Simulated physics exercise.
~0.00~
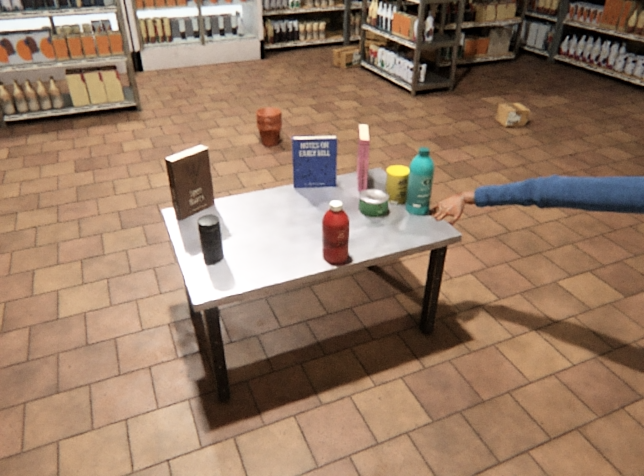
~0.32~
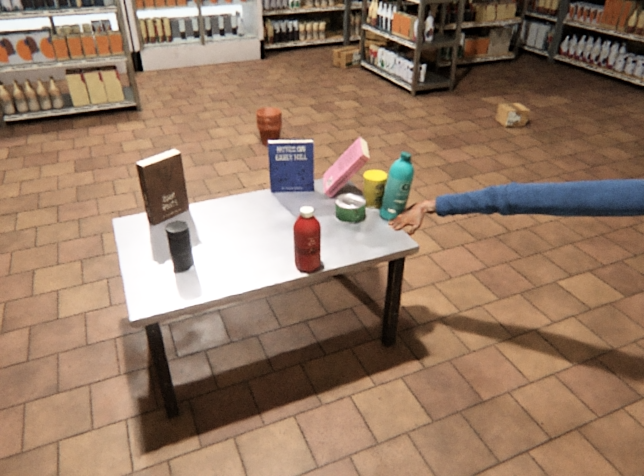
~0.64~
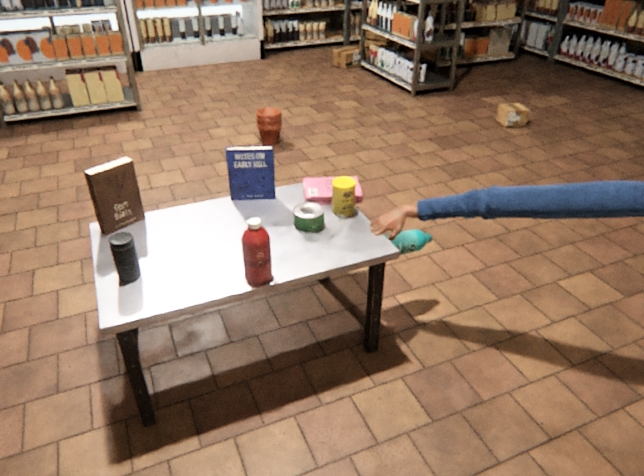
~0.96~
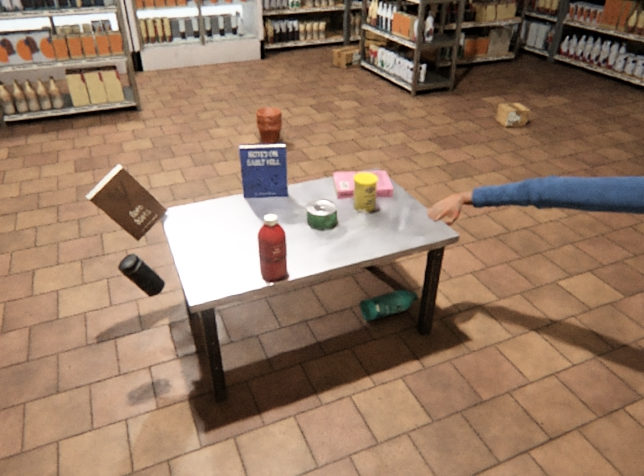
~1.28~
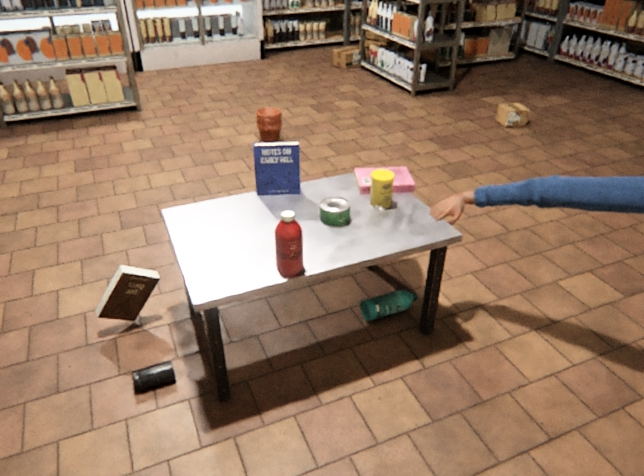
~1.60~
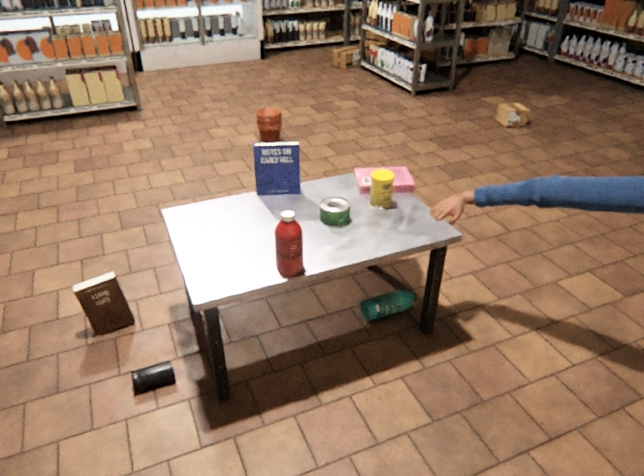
At the start, two books, a pink upright item, a black jar, a red bottle, a turquoise bottle, a yellow tin and a green tub stand on a small white table, with a blue-sleeved arm reaching to its right edge. The table slides left, and the pink item tips over while the turquoise bottle leans and falls off the right side. The table then moves back right, and the brown book and black jar drop off the left end. Finally, those two and the turquoise bottle rest on the floor, the pink item lies flat on the table, and the others stay upright.
